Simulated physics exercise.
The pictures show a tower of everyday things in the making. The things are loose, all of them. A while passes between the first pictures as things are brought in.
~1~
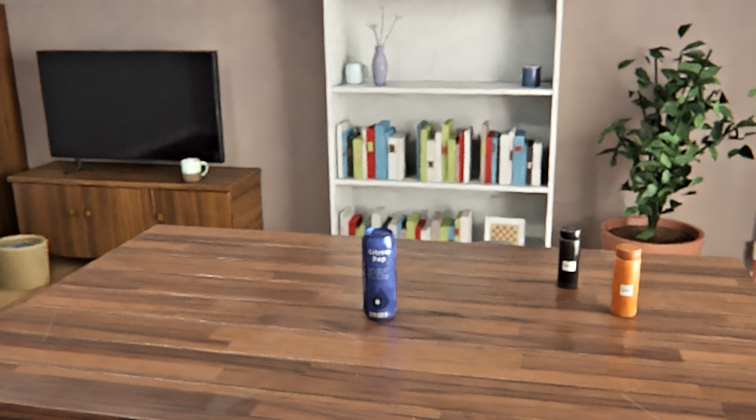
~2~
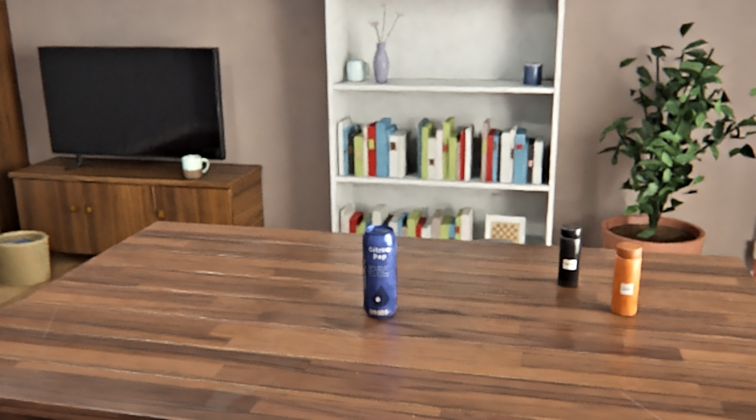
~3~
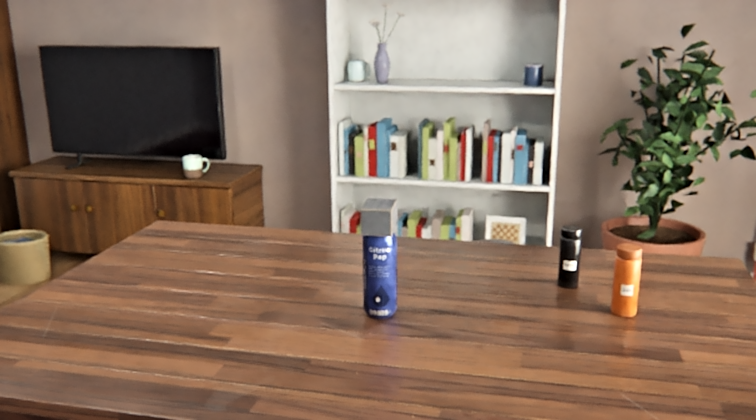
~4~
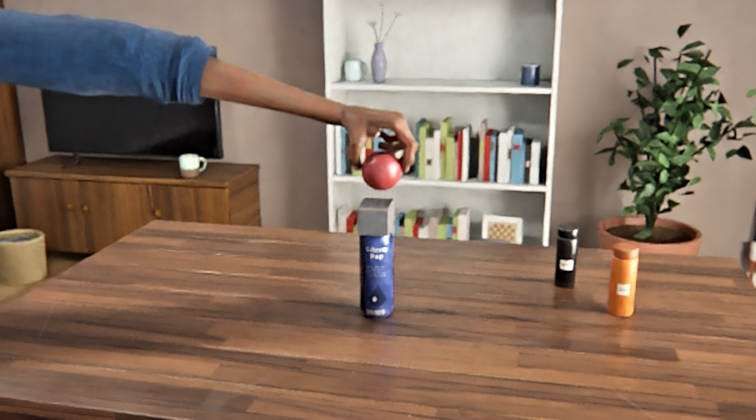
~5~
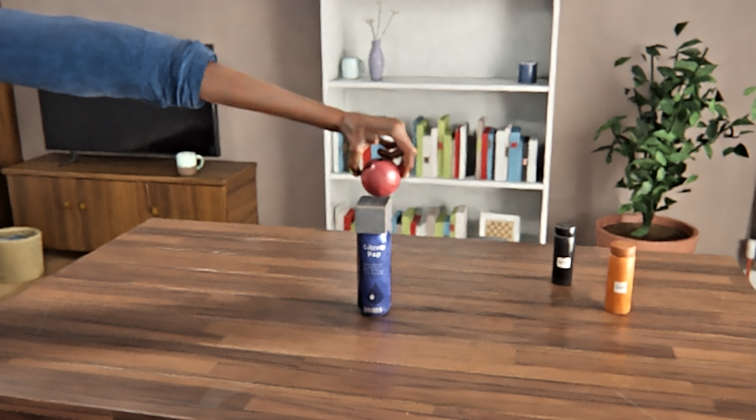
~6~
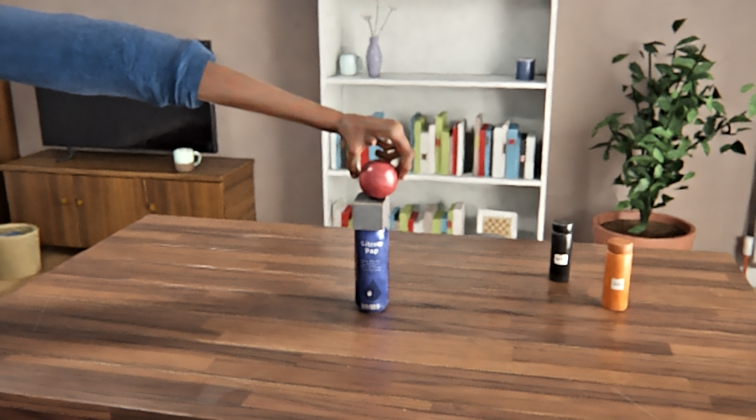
We see a blue bottle on a wooden table near black and orange containers; a grey block appears on top of it, then a hand reaches in from the left and lowers a red apple onto the block.
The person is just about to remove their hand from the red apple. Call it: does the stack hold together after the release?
Yes, it holds together.
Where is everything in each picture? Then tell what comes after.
The last thing is not in view yet; black shaker (569, 257), in the first picture.
The last thing is not in view yet, in the second picture.
The last thing is not in view yet; black shaker (570, 257), in the third picture.
On its way; red apple (382, 170); grey block (376, 216), in the fourth picture.
On its way; red apple (381, 177); black shaker (564, 254), in the fifth picture.
In place under the hand; red apple (379, 178); grey block (371, 211), in the sixth picture.
Then, 0.20 s on from there, no change.
Then, 0.40 s on from there, red apple resting near (379, 179).
In the end, all 5 unmoved. At the end, from the last picture's camera, red apple near (379, 179). The pile keeps its balance.
